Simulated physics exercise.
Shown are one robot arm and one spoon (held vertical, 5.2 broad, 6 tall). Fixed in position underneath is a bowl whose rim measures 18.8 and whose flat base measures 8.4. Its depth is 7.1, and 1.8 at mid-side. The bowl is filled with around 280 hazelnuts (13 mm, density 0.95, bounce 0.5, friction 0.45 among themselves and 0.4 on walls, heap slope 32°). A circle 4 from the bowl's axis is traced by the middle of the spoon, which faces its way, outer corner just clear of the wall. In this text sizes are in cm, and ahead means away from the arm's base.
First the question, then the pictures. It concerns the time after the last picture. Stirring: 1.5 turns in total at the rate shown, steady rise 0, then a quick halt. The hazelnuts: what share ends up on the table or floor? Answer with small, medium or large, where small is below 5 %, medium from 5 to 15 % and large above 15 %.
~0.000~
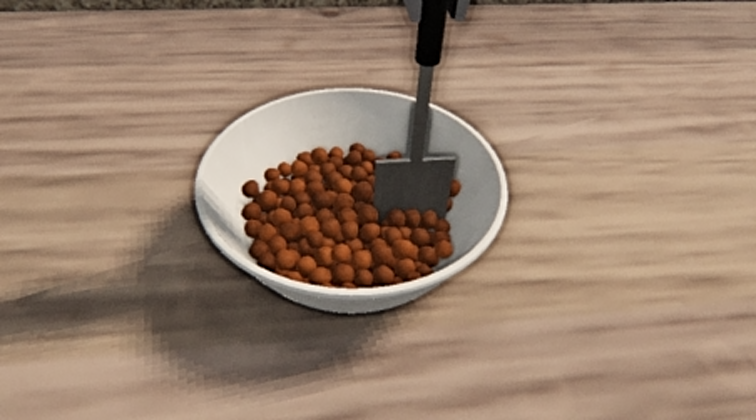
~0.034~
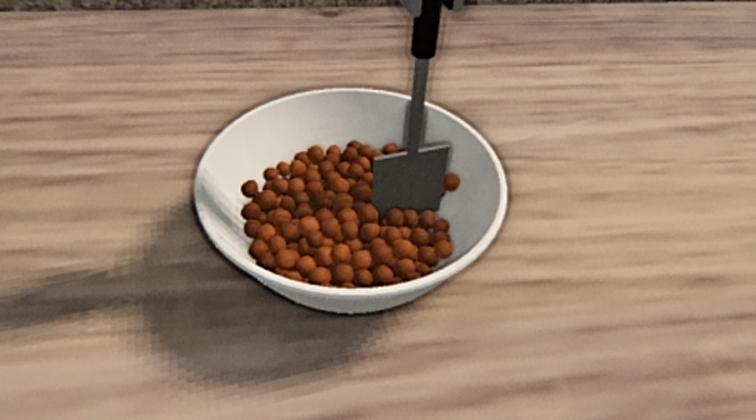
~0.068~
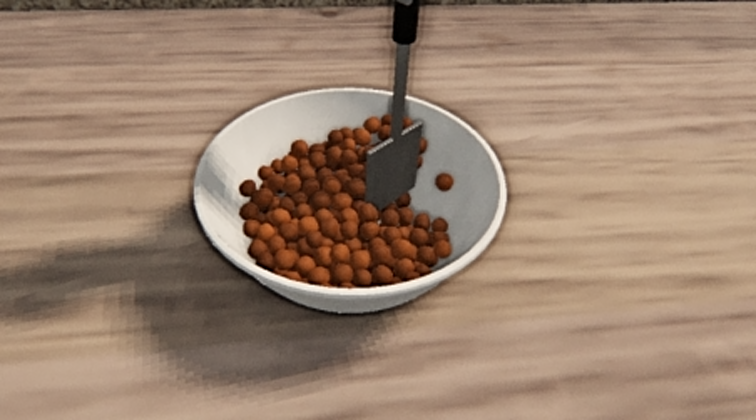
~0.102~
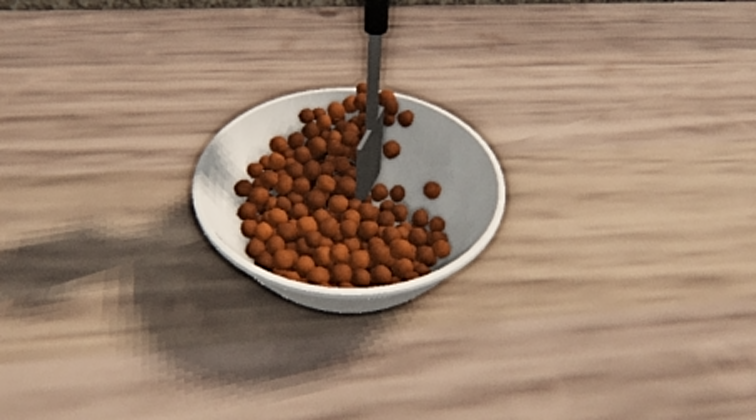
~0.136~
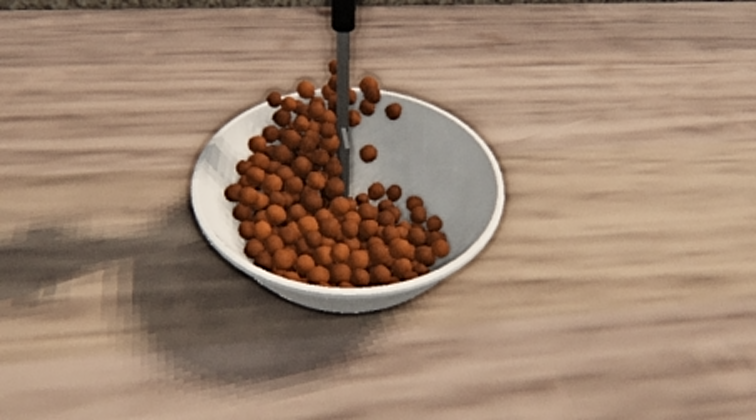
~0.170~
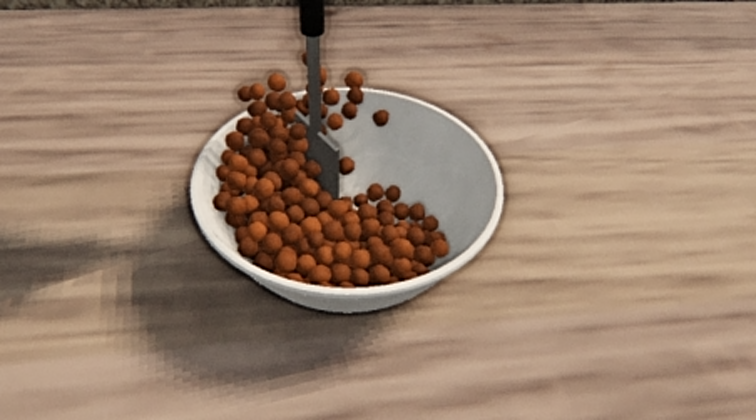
It is large.
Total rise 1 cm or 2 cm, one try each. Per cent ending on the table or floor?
30 and 25 %.
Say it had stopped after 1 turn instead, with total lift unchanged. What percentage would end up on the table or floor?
Roughly 25 percent would end up there.
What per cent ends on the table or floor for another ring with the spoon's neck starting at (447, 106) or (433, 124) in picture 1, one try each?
Around 10 per cent on the first try, around 35 per cent on the second.
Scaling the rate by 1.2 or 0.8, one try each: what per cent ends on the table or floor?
I'd expect near 40 per cent, then near 20 per cent.
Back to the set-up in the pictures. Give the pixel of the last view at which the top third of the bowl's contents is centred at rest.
In the final view it lies around (305, 267).
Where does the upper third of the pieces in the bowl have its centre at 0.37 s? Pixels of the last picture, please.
About (413, 241) in the last picture.
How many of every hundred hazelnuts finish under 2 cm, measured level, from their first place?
Around 5 per cent.
By 0.37 s, 281° round, highest piece 10 above the table; 241 in the bowl, 14 on the table or floor, 25 in flight or on the tool.
By 0.58 s, 83° round, highest piece 10 above the table; 210 in the bowl, 59 on the table or floor, 11 in flight or on the tool.
By 0.88 s, 180° round, highest piece 8 above the table; 189 in the bowl, 90 on the table or floor, 1 in flight or on the tool.
By 1.58 s, 180° round, highest piece 7 above the table; 189 in the bowl, 91 on the table or floor.
Final count, 189 in the bowl, 91 on the table or floor. That is 32 % on the table or floor.
